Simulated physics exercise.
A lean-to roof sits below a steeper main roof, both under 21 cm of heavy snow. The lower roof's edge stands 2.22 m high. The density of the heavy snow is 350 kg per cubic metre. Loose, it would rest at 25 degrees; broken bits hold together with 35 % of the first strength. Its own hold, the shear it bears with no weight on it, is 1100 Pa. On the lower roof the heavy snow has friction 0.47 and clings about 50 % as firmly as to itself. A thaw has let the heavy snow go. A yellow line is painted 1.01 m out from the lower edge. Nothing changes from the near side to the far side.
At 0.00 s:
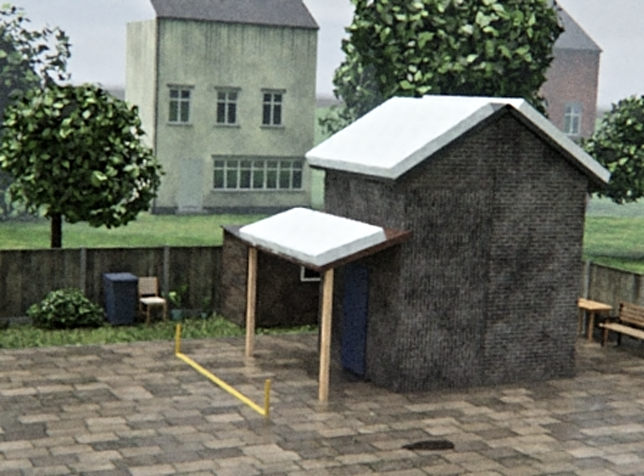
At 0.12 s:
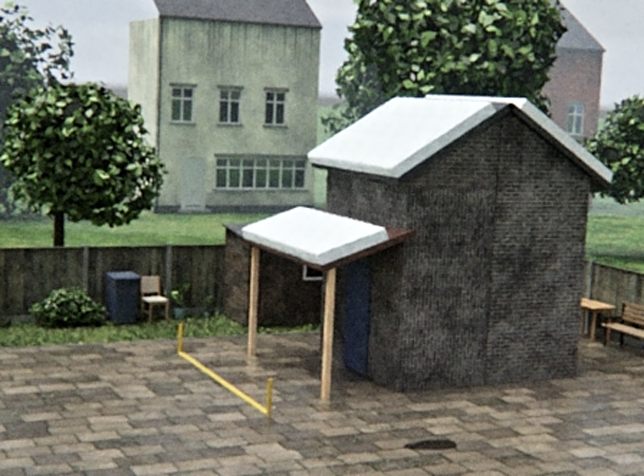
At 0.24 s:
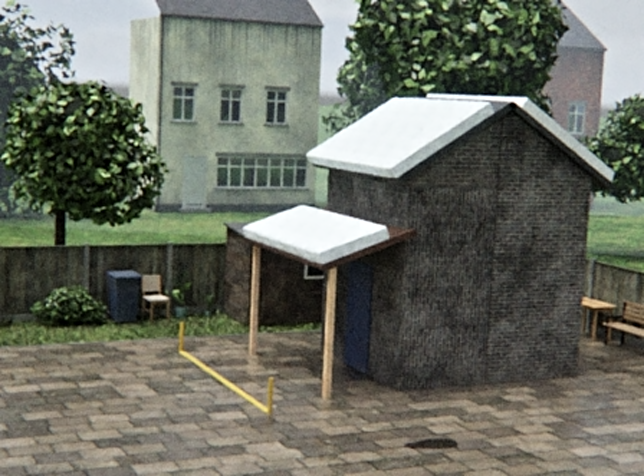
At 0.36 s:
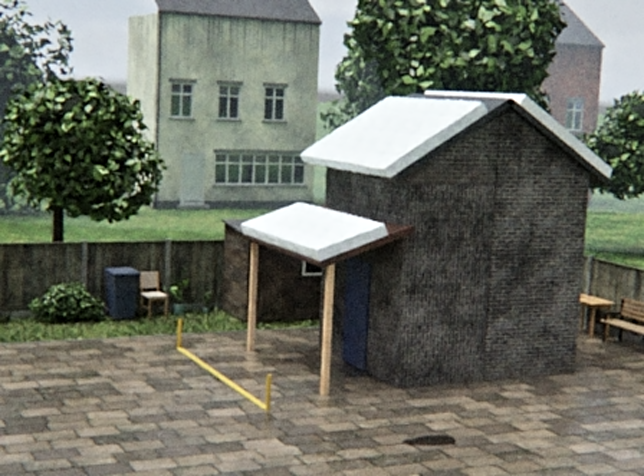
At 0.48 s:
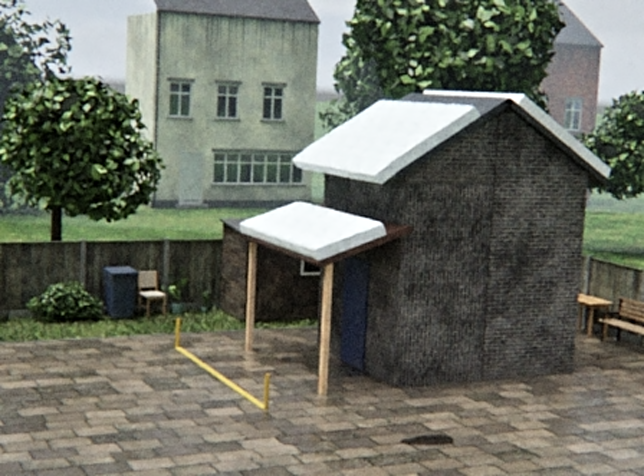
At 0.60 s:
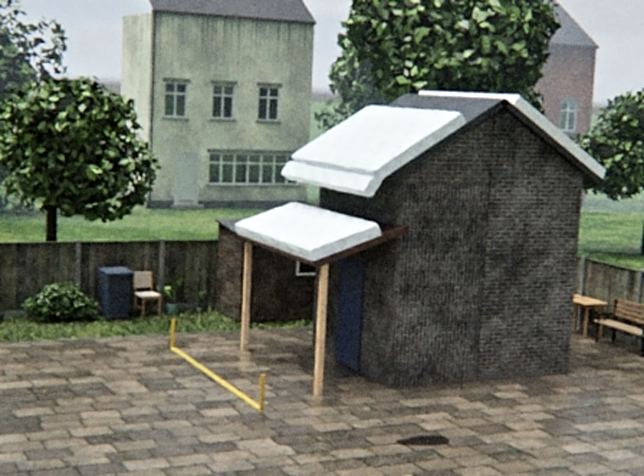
A dark brick building with a steep snow-covered roof stands right of centre in a wet paved yard, seen from slightly above. A lower snowy lean-to on wooden posts adjoins its left side by a blue door and yellow line, with trees and a pale green house behind. The upper snow slab slides down leftward, baring dark roof near the ridge and cracking, while the view shifts slightly.
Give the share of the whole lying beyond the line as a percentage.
The share of the whole lying beyond the line is near 34 %.
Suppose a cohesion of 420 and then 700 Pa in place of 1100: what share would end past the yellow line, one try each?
In that order: 55 %, 50 %.
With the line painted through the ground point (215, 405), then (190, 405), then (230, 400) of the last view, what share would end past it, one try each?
In that order: 16 %, 10 %, 25 %.
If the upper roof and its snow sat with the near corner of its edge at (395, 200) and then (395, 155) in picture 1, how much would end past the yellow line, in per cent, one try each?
In turn about 14 %, 45 %.
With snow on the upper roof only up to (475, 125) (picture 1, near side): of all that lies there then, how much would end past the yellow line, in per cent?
In that case some 25 per cent.
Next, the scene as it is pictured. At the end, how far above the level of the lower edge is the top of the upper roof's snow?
Some 0.6 m.
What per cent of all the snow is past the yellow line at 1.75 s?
Some 2 per cent.
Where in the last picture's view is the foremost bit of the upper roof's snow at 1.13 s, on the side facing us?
Around (316, 241).
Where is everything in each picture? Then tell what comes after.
Foremost bit of the heavy snow at (394, 176), in the first frame.
Foremost bit of the heavy snow at (396, 166), its middle shifted 1.8 cm, in the second frame.
Foremost bit of the heavy snow at (395, 170), its middle shifted 7.3 cm, 3 % of it past the upper edge, in one piece, in the third frame.
Foremost bit of the heavy snow at (388, 171), its middle shifted 17 cm, 8 % of it past the upper edge, in one piece, in the fourth frame.
Foremost bit of the heavy snow at (380, 177), its middle shifted 32 cm, 15 % of it past the upper edge, in one piece, in the fifth frame.
Foremost bit of the heavy snow at (367, 189), its middle shifted 52 cm, 24 % of it past the upper edge, cracking, in the sixth frame.
After 1.13 s, none is below the lower edge and 0 % is past the line.
After 1.75 s, 34 % is below the lower edge and 2 % is past the line.
After 2.38 s, 53 % is below the lower edge and 34 % is past the line.
After 3.00 s, 66 % is below the lower edge and 35 % is past the line.
After 3.80 s, 67 % is below the lower edge and 34 % is past the line.
